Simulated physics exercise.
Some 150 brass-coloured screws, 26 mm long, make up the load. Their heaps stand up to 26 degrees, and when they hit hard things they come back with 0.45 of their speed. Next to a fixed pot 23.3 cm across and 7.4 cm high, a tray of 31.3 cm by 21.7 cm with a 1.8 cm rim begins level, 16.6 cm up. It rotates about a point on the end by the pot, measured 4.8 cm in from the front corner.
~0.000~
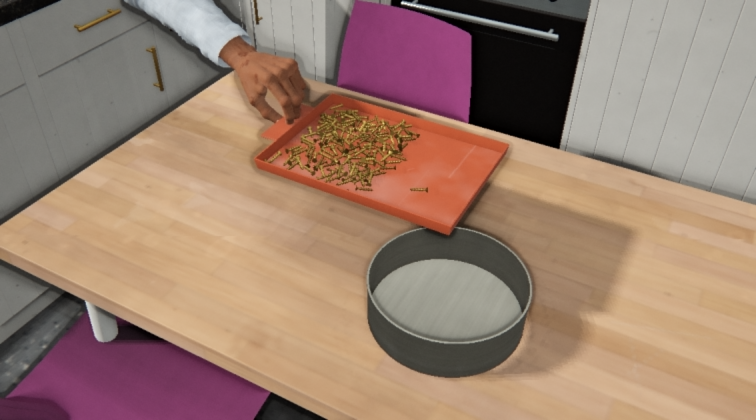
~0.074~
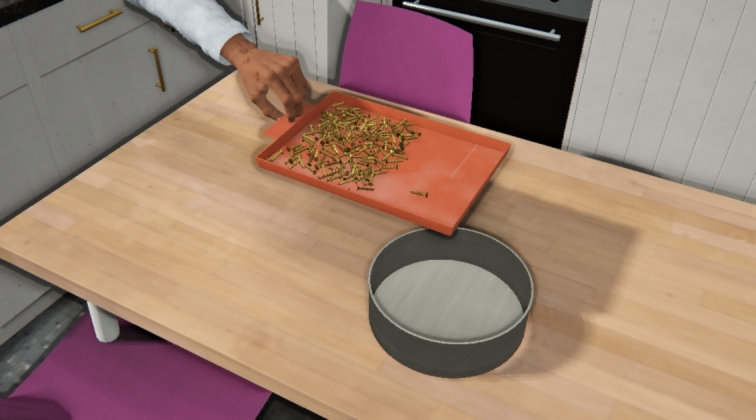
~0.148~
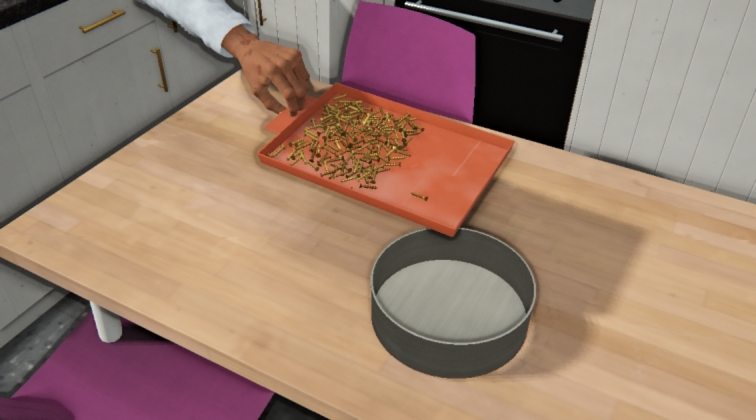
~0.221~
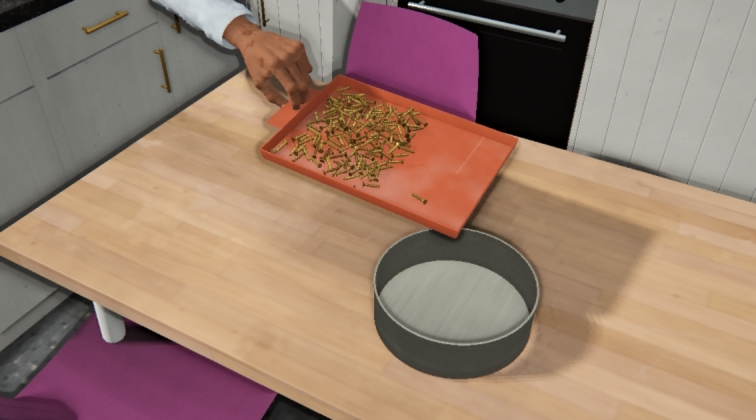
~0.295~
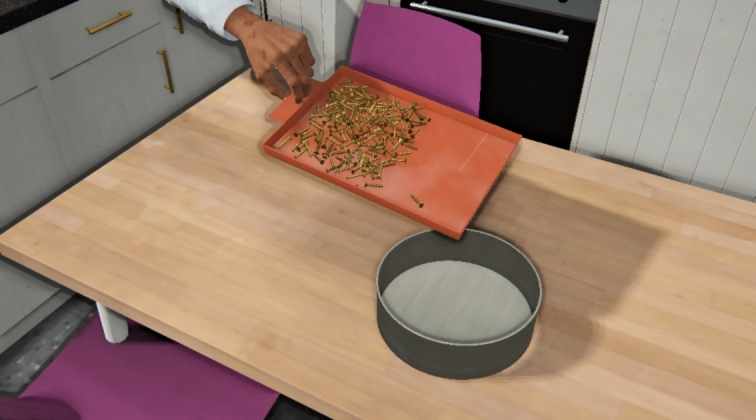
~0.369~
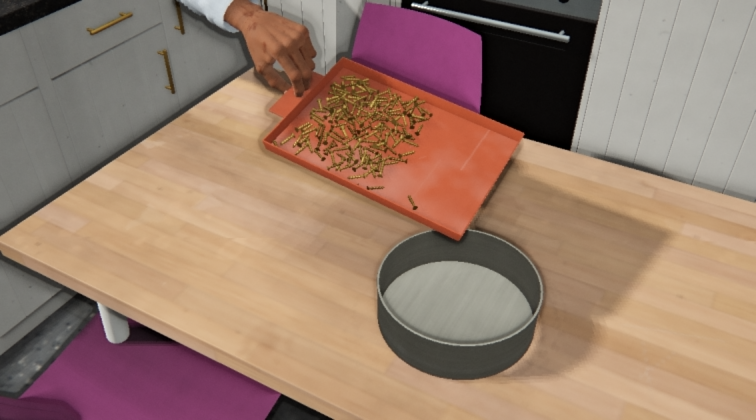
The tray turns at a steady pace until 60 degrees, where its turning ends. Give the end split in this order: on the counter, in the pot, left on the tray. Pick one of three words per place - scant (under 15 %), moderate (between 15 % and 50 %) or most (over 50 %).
My call is counter: Scant, pot: Moderate, left on the tray: Most.
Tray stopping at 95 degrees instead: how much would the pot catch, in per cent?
That would be around 100 percent.
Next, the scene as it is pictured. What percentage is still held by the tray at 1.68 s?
Close to 80 in a hundred parts of the load.
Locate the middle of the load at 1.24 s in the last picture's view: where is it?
(431, 207), roughly.
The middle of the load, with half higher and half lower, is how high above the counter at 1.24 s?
Median height: Approx. 20 cm.
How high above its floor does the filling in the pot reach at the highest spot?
My guess is around 1.0 centimetres.
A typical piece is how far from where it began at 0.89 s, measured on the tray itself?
8 cm.
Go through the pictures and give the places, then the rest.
The first frame shows tray tilt 0 degrees, front corners at (257, 158) and (450, 224); middle of the pieces at (354, 148); pot at (449, 279).
The second frame shows tray tilt 1 degrees, front corners at (258, 157) and (451, 225); middle of the pieces at (355, 147).
The third frame shows tray tilt 4 degrees, front corners at (260, 153) and (454, 227), lowest corner right front; middle of the pieces at (358, 142).
The fourth frame shows tray tilt 7 degrees, front corners at (263, 149) and (457, 229), lowest corner right front; middle of the pieces at (361, 138).
The fifth frame shows tray tilt 10 degrees, front corners at (265, 144) and (460, 231), lowest corner right front; middle of the pieces at (364, 133).
The sixth frame shows tray tilt 13 degrees, front corners at (266, 140) and (461, 233), lowest corner right front; middle of the pieces at (365, 129); pot at (459, 281). The tray's pace is about 40 degrees a second.
After 0.89 s, tilt 35 degrees; the tray holds 100 %, the pot 0 %.
After 1.24 s, tilt 50 degrees; the tray holds 95 %, the pot 0 %.
After 1.68 s, tilt 60 degrees; the tray holds 80 %, the pot 20 %.
At rest (2.8 s), counter 0 %, pot 30 %, tray 70 %.
